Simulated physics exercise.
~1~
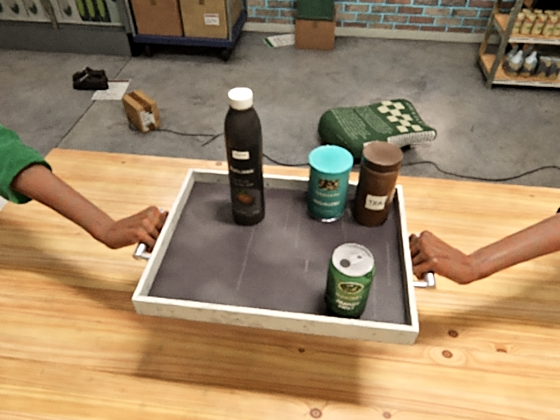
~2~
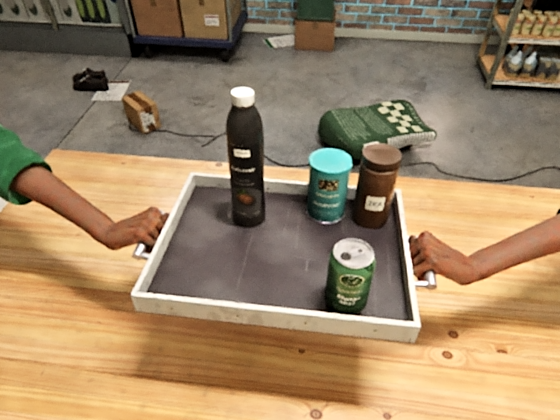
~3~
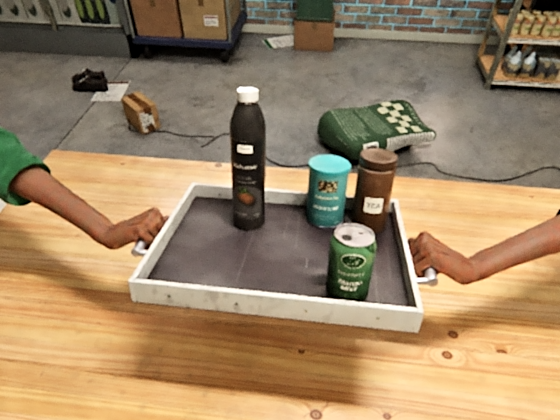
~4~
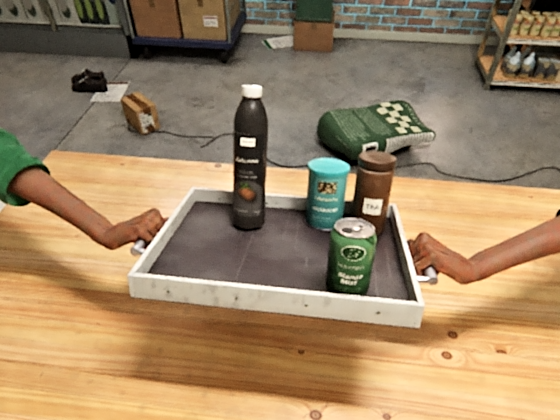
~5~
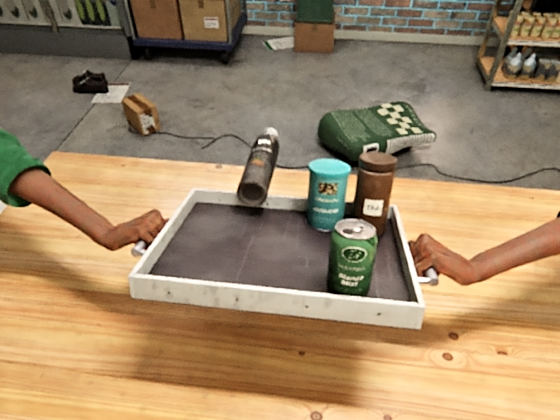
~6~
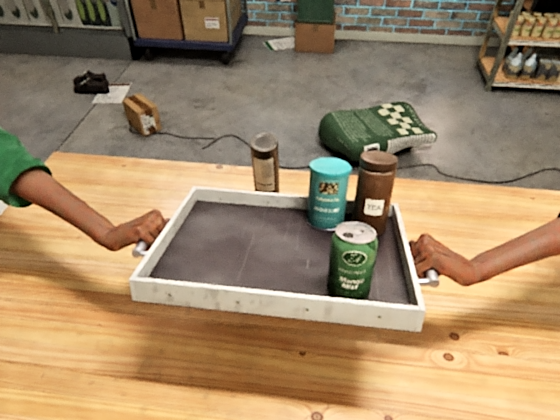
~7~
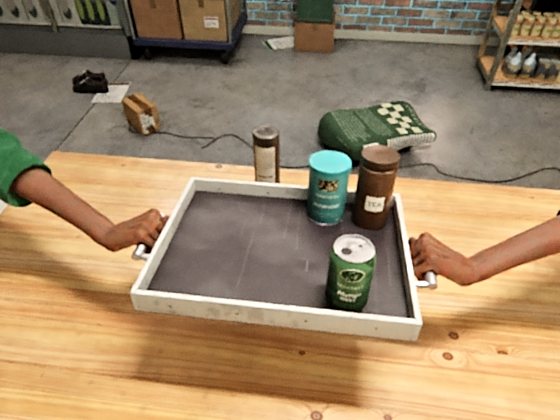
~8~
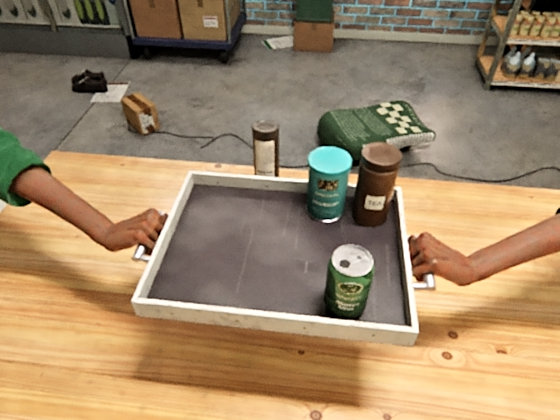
A tray held at both ends by two hands tipped gently towards its far side, and the tall black bottle toppled over the far edge. The tray levelled again, with the turquoise tin, brown jar and green can still standing on it.
